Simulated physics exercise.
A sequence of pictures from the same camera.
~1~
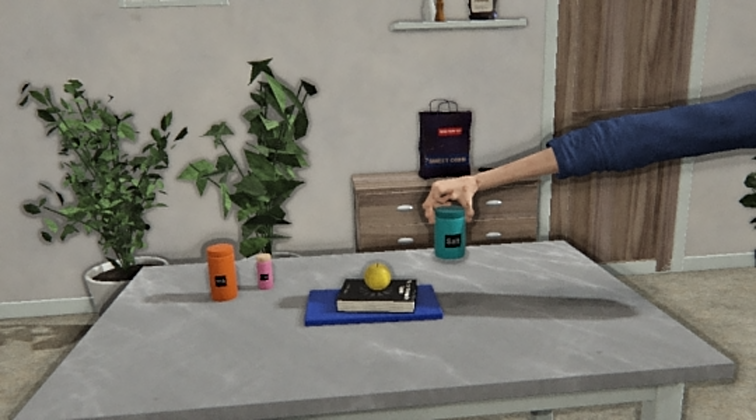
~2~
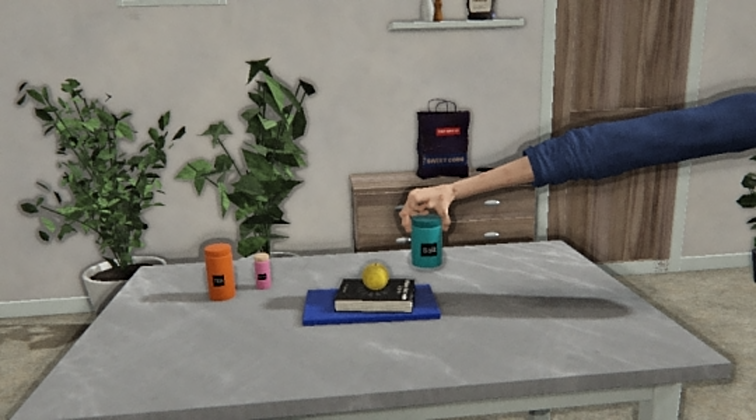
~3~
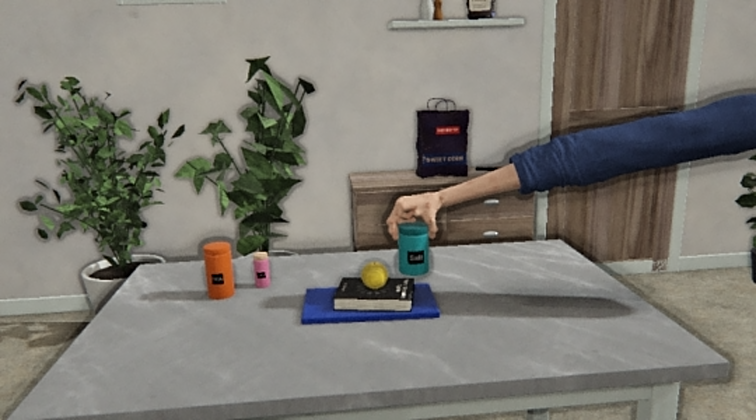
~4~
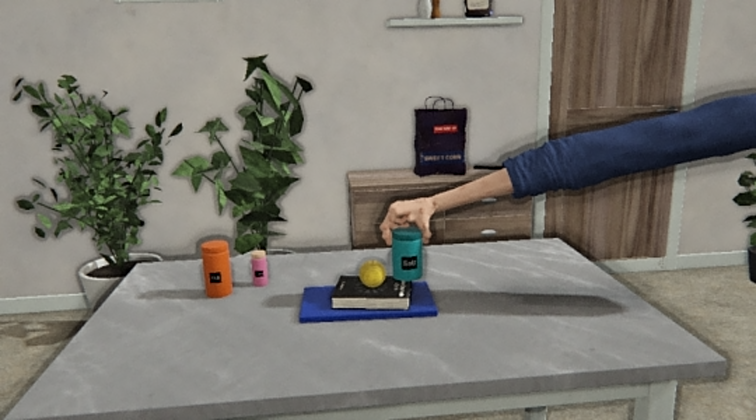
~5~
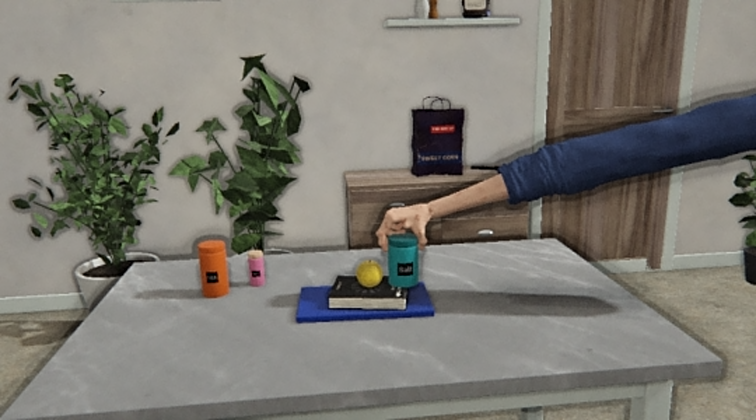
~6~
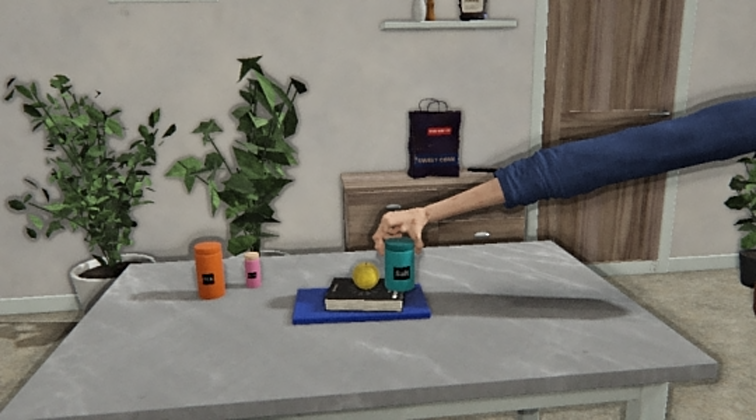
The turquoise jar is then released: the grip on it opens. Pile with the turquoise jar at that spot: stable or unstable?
Safe to say it works.
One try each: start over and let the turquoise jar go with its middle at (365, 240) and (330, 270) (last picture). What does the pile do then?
Result 1: Pile falls; result 2: Pile stable.
Then, 0.90 s after the last picture, nothing has stirred.
Then, 2.00 s after the last picture, turquoise jar resting near (400, 264).
At rest, all 6 in place. Seen from the same camera at the end, turquoise jar near (400, 264). The pile holds.
